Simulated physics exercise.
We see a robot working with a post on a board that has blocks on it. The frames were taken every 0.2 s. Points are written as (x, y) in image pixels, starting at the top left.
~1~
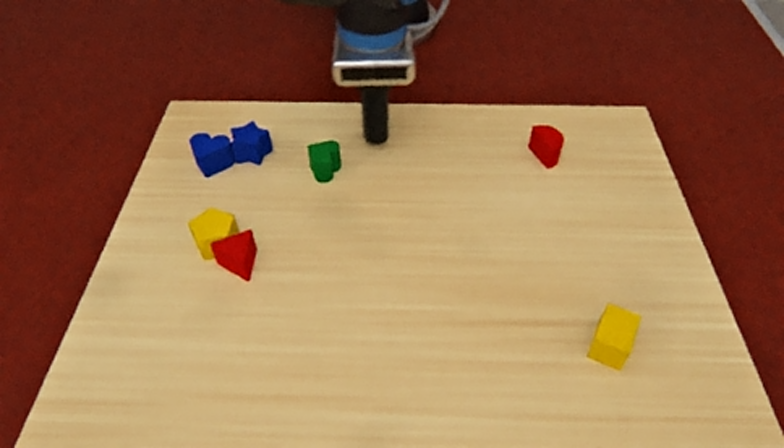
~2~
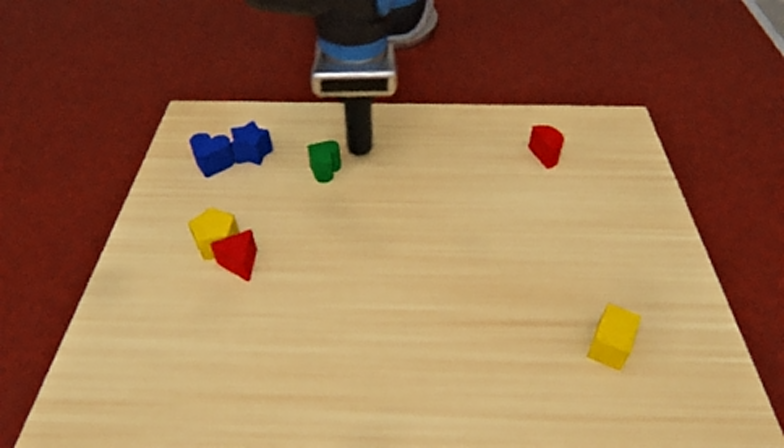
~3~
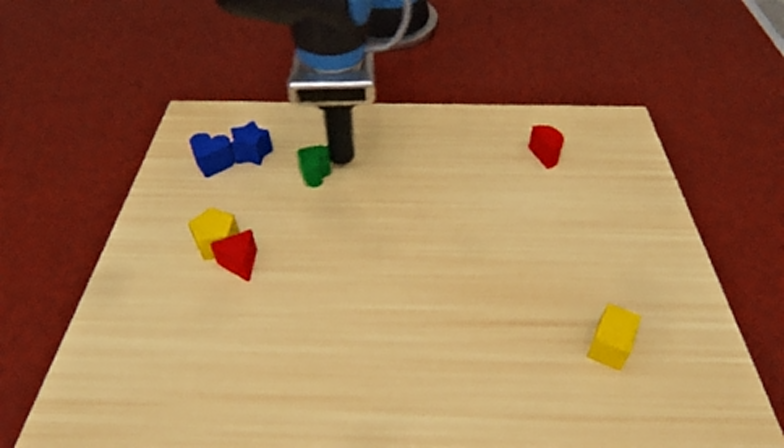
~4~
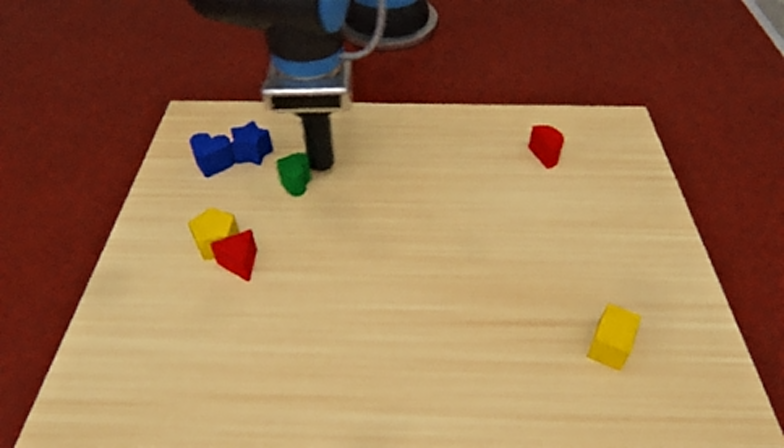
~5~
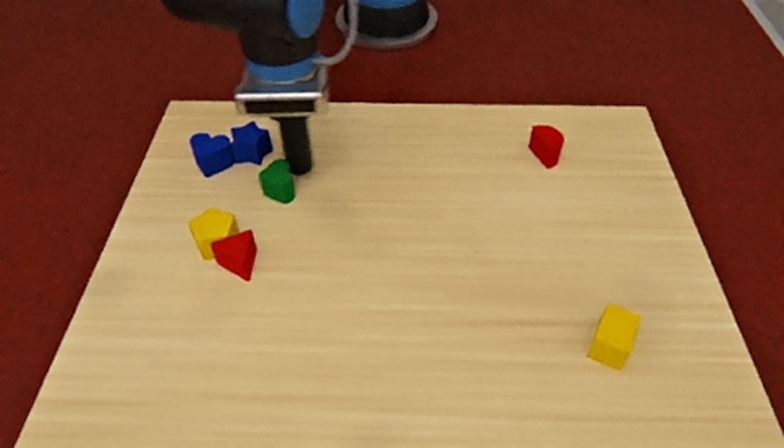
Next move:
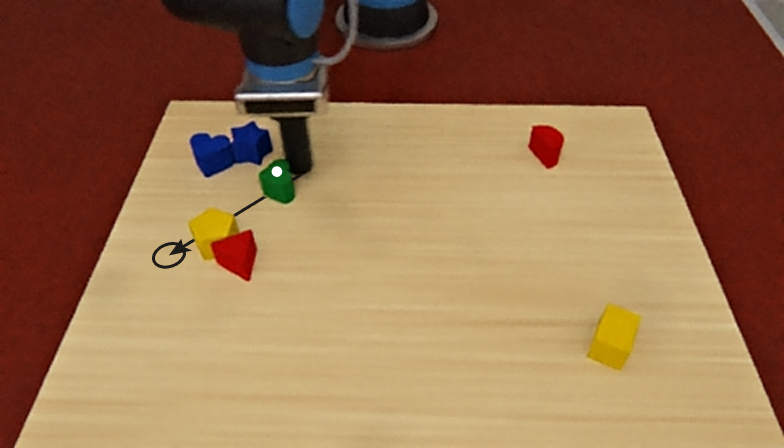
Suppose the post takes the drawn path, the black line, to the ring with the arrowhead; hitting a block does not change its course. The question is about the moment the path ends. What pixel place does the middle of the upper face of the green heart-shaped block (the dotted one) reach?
Somewhere near (246, 209).
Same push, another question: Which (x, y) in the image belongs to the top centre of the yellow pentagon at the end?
In the picture, that point is around (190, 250).
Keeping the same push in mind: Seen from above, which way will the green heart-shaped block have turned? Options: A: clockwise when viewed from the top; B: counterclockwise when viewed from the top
My answer is option B.
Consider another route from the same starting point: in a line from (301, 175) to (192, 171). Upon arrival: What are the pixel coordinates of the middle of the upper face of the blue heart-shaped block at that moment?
The middle of its upper face will lie at (182, 133).
The drawn path runs from (301, 175) directly to (169, 255); the dot is on the green heart-shaped block.
What follows on the original path. One third of the way, post (259, 192); green heart-shaped block (253, 198), turned 80° anticlockwise.
Two thirds of the way, post (214, 220); yellow pentagon (203, 235); red triangular block (235, 248), turned 20° anticlockwise; green heart-shaped block (246, 209).
At the end, post (166, 248); yellow pentagon (190, 250), turned 60° anticlockwise; red triangular block (236, 249), turned 25° anticlockwise; blue star block not moved; green heart-shaped block (246, 209), turned 125° anticlockwise.
